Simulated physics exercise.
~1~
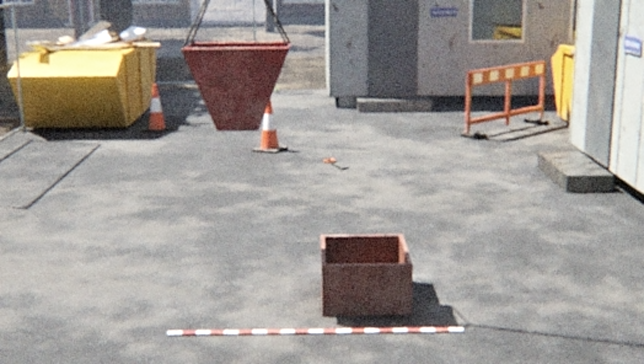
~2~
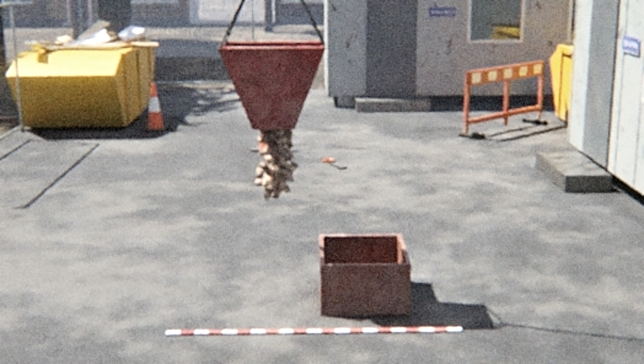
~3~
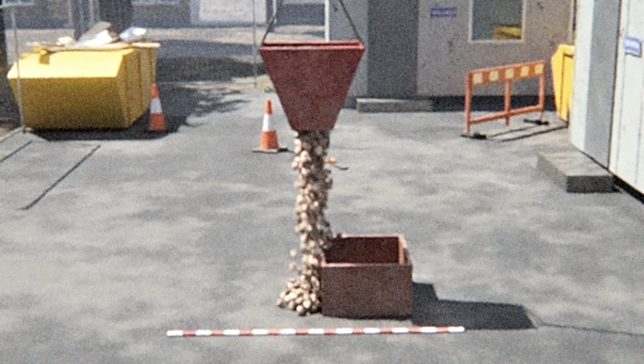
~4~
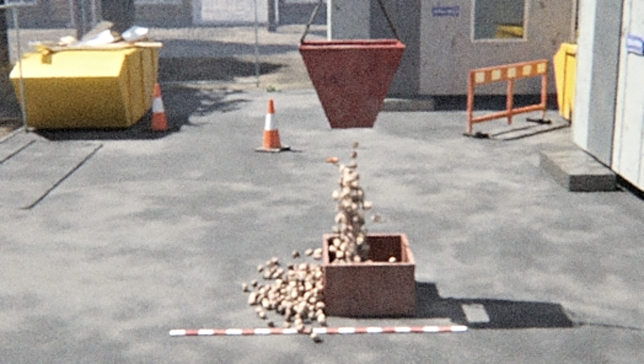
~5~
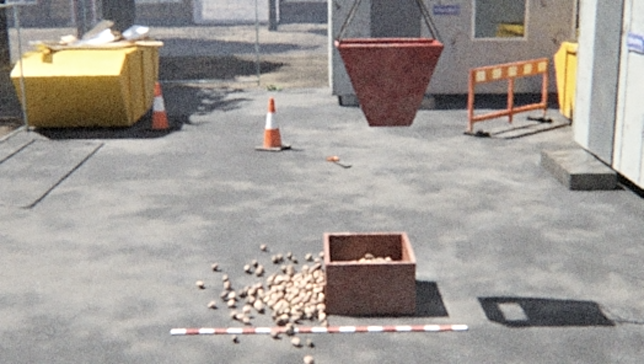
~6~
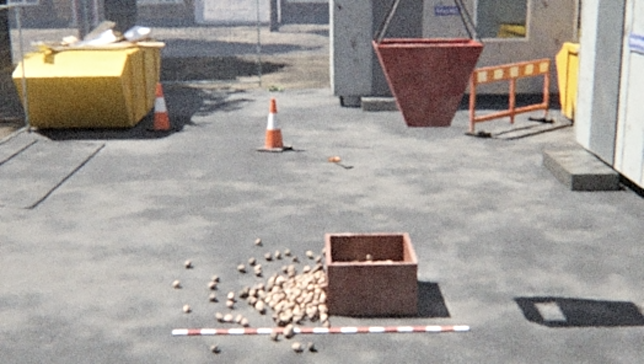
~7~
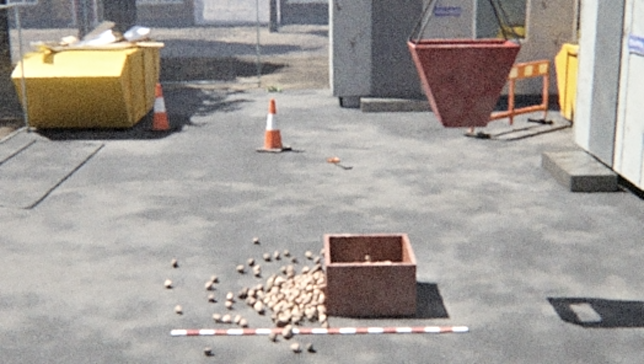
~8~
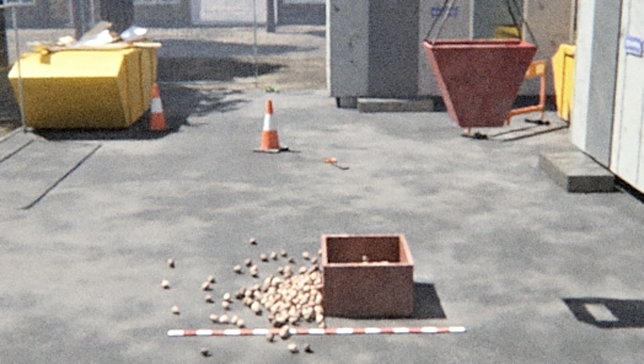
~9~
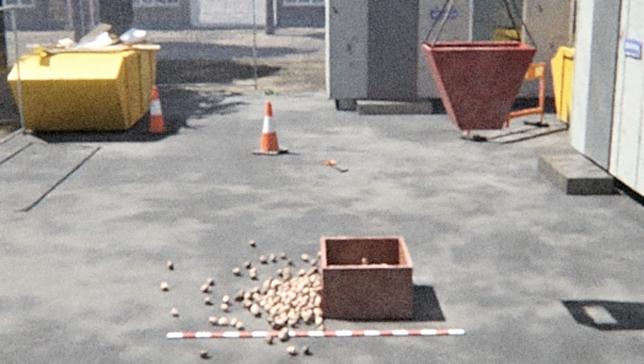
The video shows a red crane skip moving right across a paved yard, pouring cobbles that land first on the ground left of a small open bin, then inside it. The emptied skip continues right and stops, leaving stones scattered beside the bin and others inside.
